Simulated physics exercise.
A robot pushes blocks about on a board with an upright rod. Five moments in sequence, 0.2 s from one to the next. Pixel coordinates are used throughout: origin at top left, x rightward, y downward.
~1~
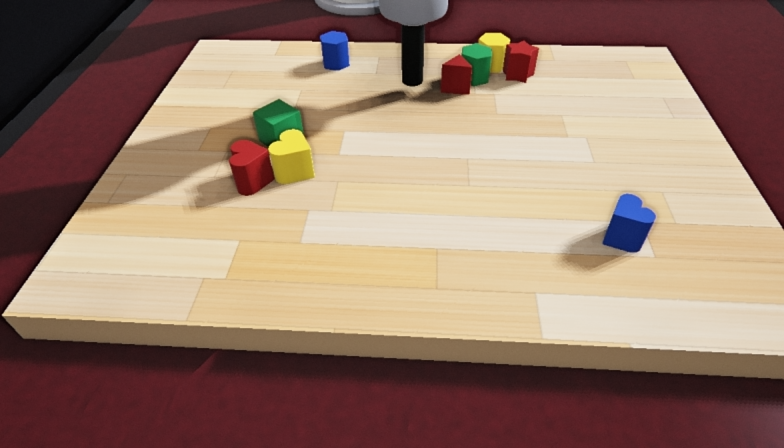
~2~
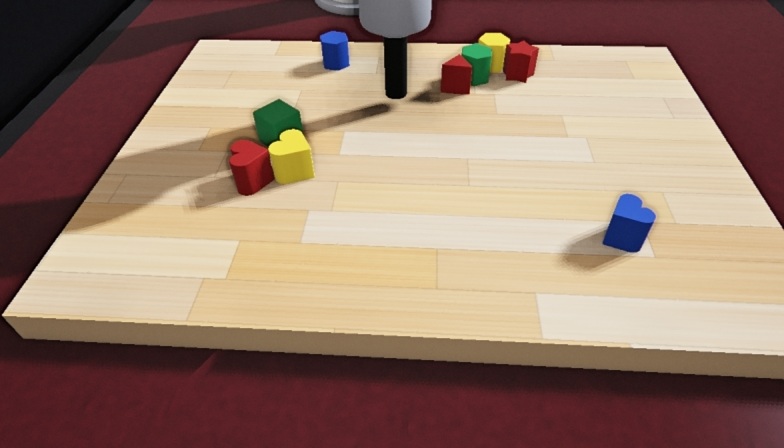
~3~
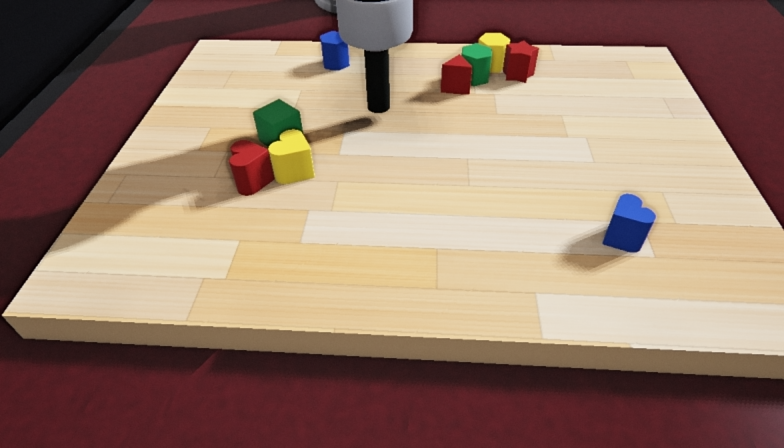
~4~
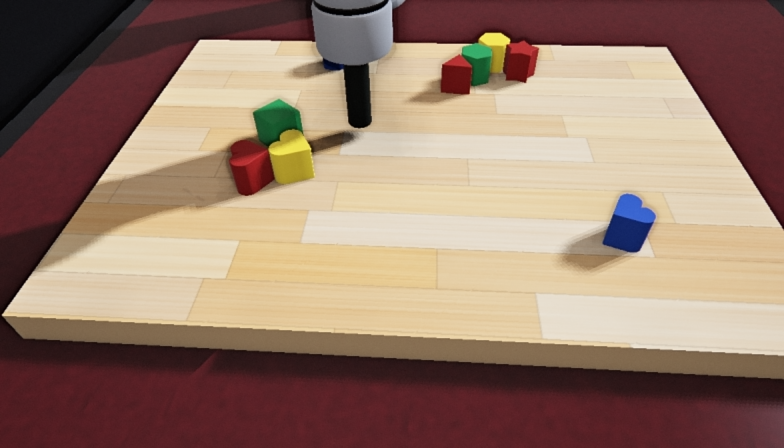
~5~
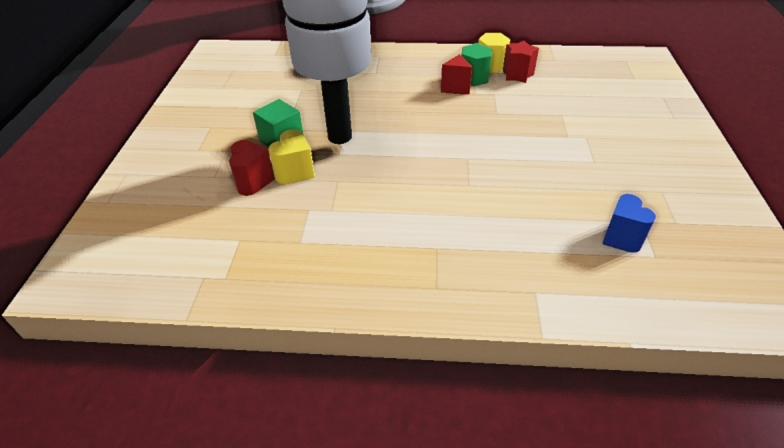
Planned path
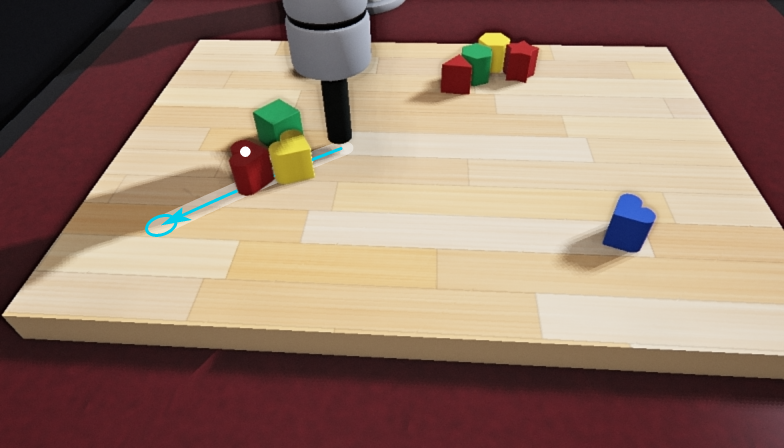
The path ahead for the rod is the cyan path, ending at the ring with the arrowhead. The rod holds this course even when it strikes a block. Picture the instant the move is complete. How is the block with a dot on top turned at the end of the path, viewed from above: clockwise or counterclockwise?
The twist is clockwise.
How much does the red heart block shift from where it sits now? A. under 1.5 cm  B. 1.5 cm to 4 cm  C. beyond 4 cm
Answer: C.
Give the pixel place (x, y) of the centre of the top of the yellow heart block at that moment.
Close to (259, 170).
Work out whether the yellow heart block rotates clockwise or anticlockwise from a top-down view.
It turns counter-clockwise.
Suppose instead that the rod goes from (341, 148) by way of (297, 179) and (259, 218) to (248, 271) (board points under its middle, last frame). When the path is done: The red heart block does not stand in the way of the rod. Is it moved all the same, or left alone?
At the end of the path, it will have moved.
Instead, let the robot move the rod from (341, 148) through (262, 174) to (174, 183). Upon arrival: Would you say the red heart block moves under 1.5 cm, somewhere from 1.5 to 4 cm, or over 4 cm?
Its final spot will lie more than 4 cm from the current one.
The line goes from (341, 148) over (257, 182) to (161, 225); the dot is on the red heart block.
On the path given first. One third of the way, rod at (283, 159); red heart block at (232, 157), turned 40° clockwise; yellow heart block at (269, 159), turned 50° anticlockwise.
Two thirds of the way, rod at (222, 185); red heart block at (182, 176), turned 50° clockwise; yellow heart block at (259, 170), turned 95° anticlockwise.
At the end, rod at (156, 214); red heart block at (112, 203), turned 50° clockwise; green square unmoved; yellow heart block at (259, 170), turned 95° anticlockwise.
